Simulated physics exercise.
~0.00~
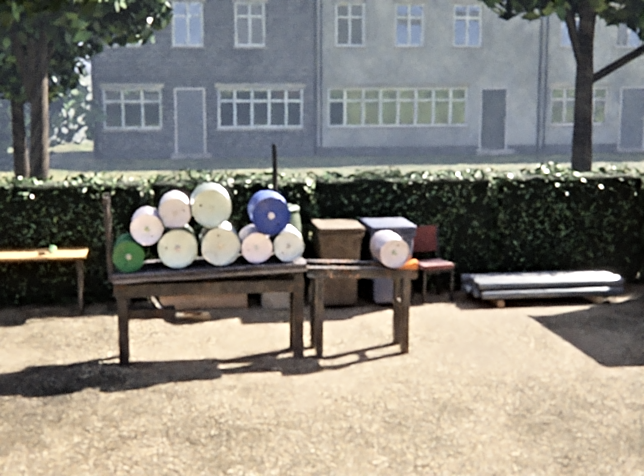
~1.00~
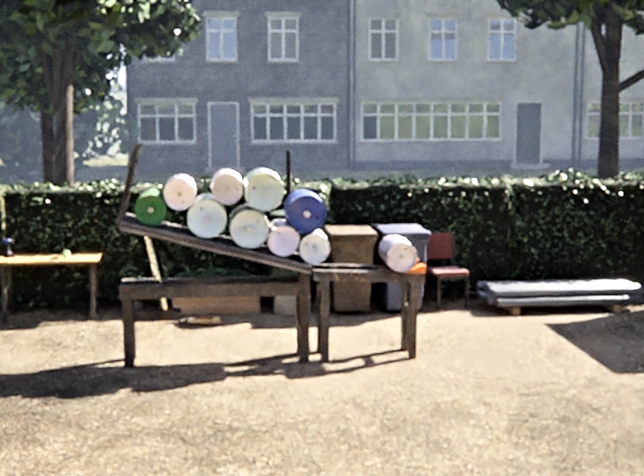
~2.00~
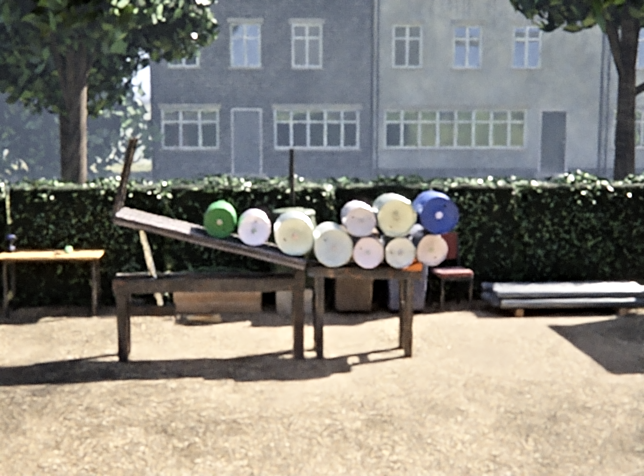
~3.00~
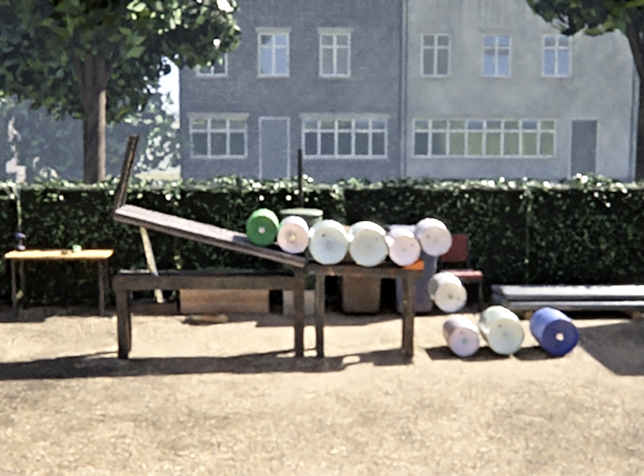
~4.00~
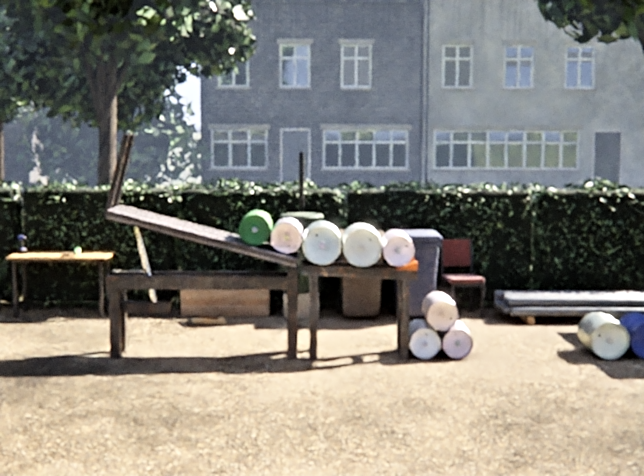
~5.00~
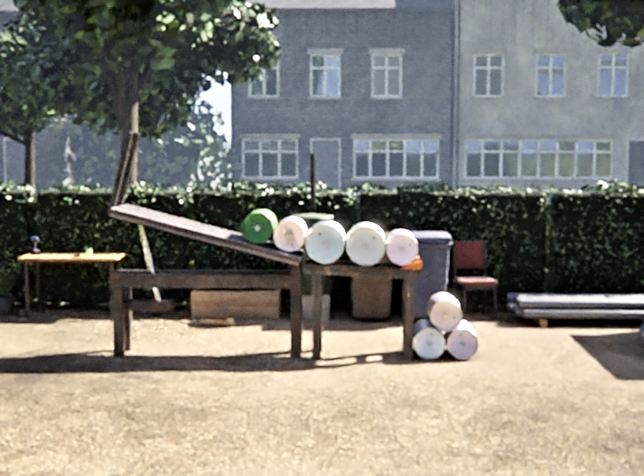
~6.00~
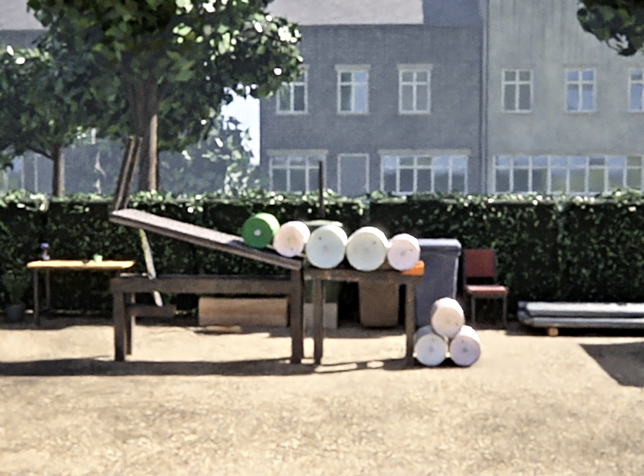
In this clip, a wooden deck stacked with pale, green and blue kegs tips up at its left end, sending them rolling right; several, including the blue one, drop to the ground, while the green one rests on the sloping deck beside a row of pale kegs.
